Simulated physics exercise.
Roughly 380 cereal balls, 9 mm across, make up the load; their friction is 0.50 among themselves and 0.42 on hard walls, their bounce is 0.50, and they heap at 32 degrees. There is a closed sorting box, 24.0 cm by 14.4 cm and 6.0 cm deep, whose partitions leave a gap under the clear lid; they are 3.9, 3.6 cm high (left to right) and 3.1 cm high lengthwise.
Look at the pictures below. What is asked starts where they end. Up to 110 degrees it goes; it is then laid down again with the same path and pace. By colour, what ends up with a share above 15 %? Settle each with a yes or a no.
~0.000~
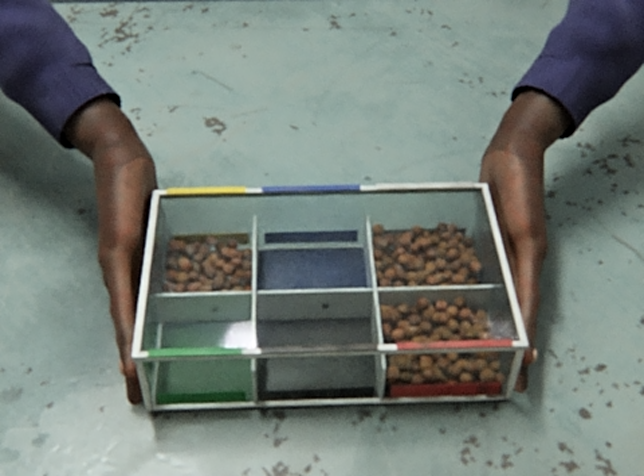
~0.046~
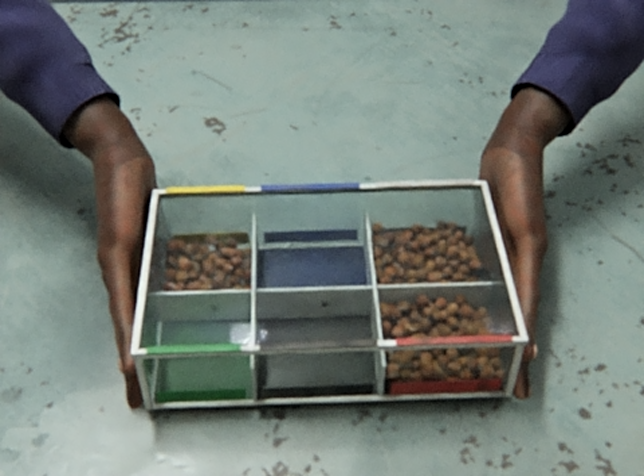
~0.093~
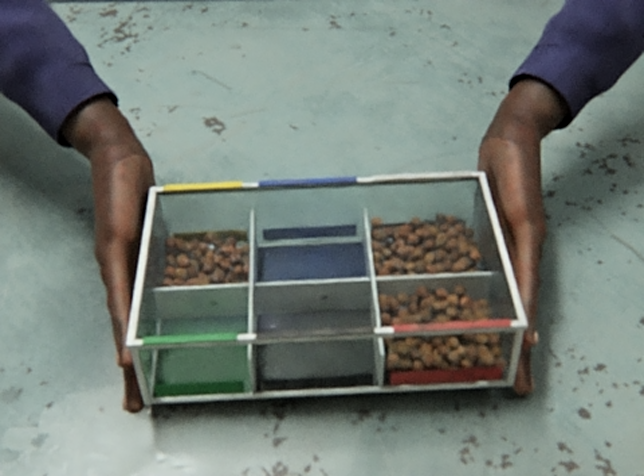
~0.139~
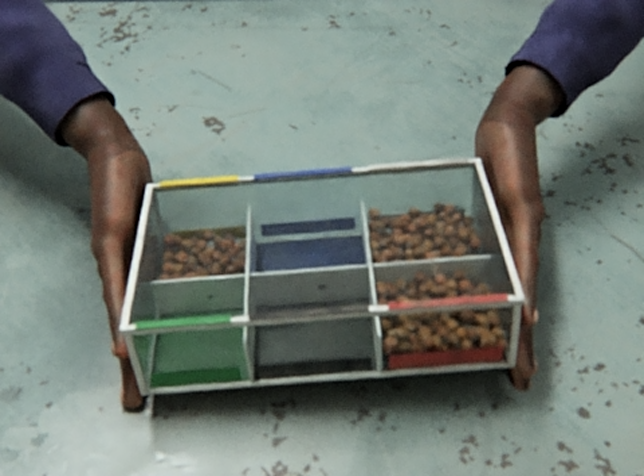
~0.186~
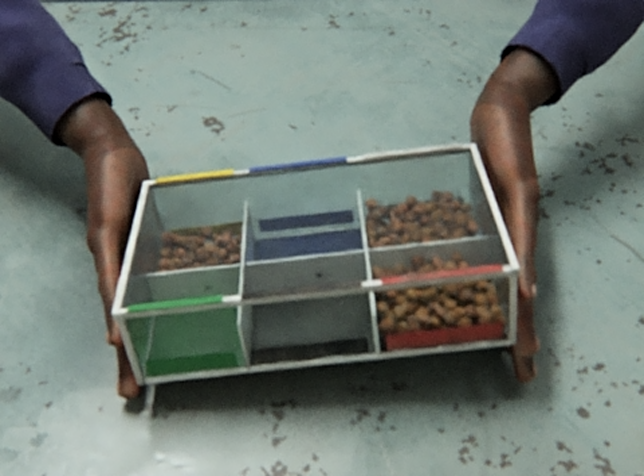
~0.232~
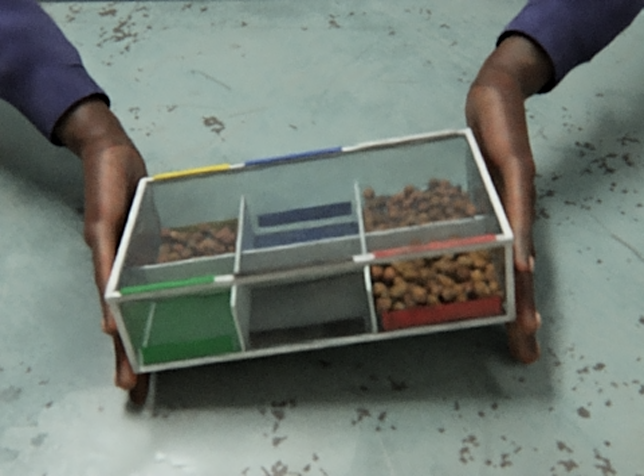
For red, no; for blue, yes; for green, no; for yellow, yes; for white, yes; for black, no.
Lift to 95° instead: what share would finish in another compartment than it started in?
It would come to about 35 per cent.
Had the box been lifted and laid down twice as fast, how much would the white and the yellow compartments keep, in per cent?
I'd say white 40 percent, yellow 35 percent.
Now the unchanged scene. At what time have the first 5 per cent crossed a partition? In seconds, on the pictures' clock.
Around 1.00 seconds.
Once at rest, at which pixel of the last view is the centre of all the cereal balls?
Once everything settles, the centre is around (291, 257).
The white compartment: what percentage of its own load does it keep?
I'd put it at roughly 80 per cent.
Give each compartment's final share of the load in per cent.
Per cent by compartment - red 0, blue 25, green 0, yellow 40, white 35, black 0.
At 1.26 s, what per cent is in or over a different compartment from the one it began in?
About 25 percent.
After 1.26 s, tilt 110 degrees; red 15 %, blue 15 %, yellow 30 %, white 40 %.
After 1.94 s, tilt 49 degrees; blue 25 %, yellow 40 %, white 35 %.
After 2.66 s, tilt 0 degrees; blue 25 %, yellow 40 %, white 35 %.
At rest (3.2 s), red 0 %, blue 25 %, green 0 %, yellow 40 %, white 35 %, black 0 %.
